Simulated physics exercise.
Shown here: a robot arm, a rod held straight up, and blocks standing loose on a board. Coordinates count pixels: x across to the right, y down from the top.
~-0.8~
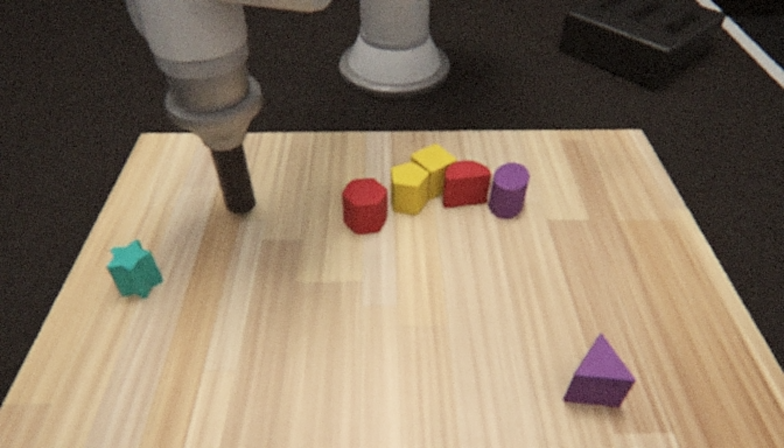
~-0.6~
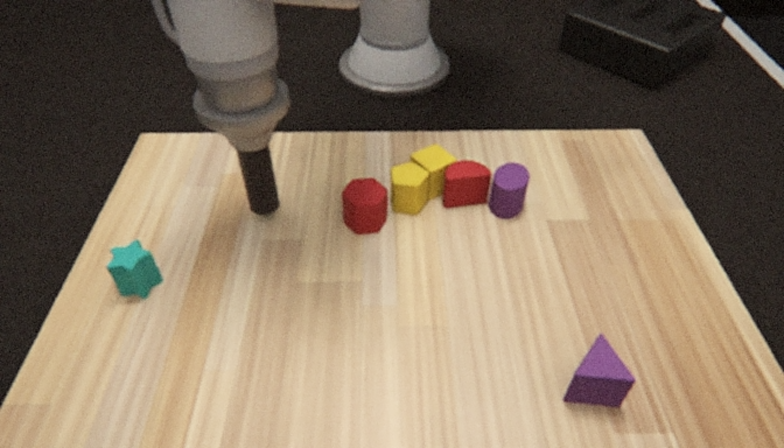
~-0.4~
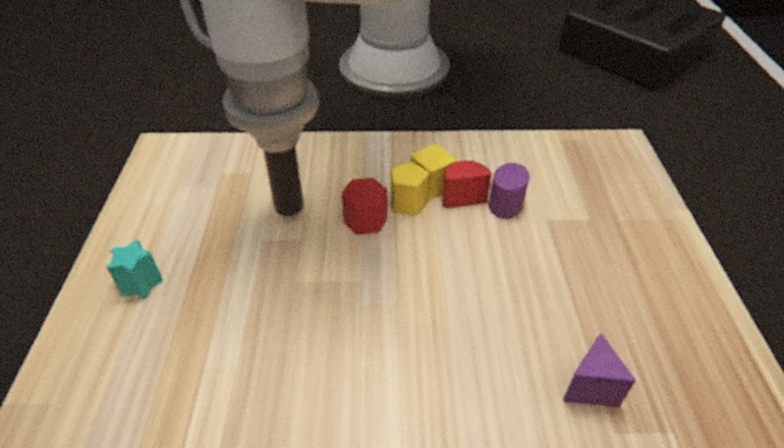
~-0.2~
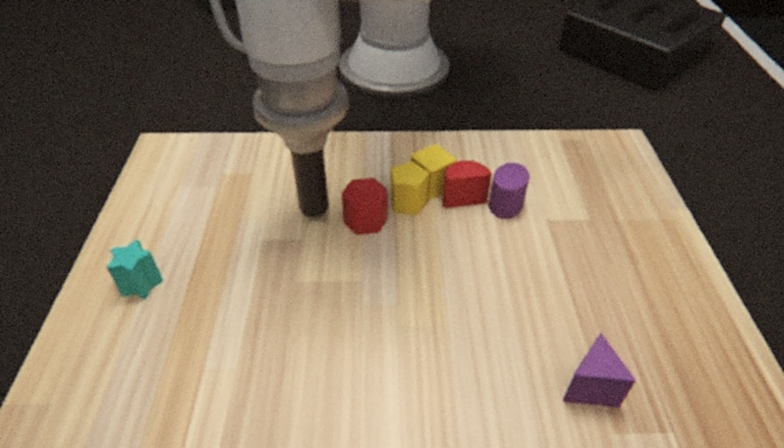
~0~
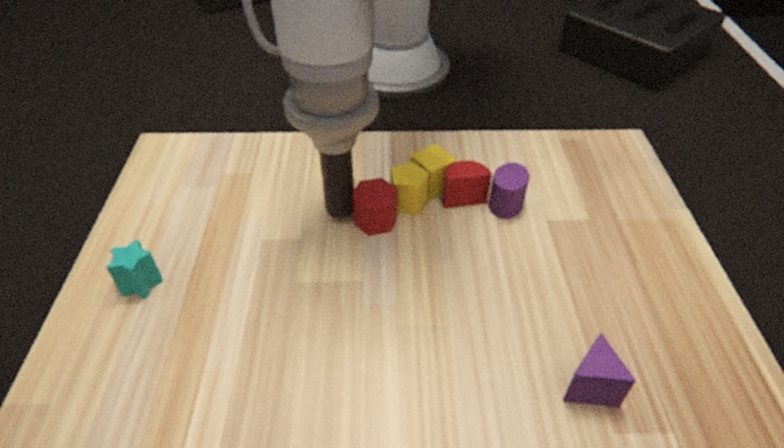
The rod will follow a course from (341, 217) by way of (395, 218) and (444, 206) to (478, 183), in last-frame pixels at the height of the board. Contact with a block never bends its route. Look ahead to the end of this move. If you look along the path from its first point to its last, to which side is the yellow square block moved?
It is displaced to the left.
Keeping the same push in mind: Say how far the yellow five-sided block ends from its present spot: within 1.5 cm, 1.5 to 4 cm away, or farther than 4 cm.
Distance: More than 4 cm.
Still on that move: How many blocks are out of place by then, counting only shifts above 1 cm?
It displaces three or more.
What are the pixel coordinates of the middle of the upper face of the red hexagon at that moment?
Near (442, 207).
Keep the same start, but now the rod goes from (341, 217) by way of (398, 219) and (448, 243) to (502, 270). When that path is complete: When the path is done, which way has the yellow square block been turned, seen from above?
From above, the turn goes anticlockwise.
On the path given first. One third of the way, rod (395, 209); red hexagon (427, 205); yellow five-sided block (434, 177), turned 55° anticlockwise; yellow square block (439, 153), turned 25° anticlockwise; red half-round block (472, 167).
Two thirds of the way, rod (445, 196); red hexagon (442, 207), turned 45° clockwise; yellow five-sided block (479, 169), turned 35° anticlockwise; yellow square block (443, 151), turned 50° anticlockwise; red half-round block (508, 155), turned 40° anticlockwise; purple oval (523, 176), turned 25° clockwise.
At the end, rod (480, 174); red hexagon (442, 207), turned 45° clockwise; yellow five-sided block (515, 155), turned 25° clockwise; yellow square block (445, 146), turned 85° anticlockwise; red half-round block (541, 147), turned 80° anticlockwise; purple oval (532, 177), turned 40° clockwise.
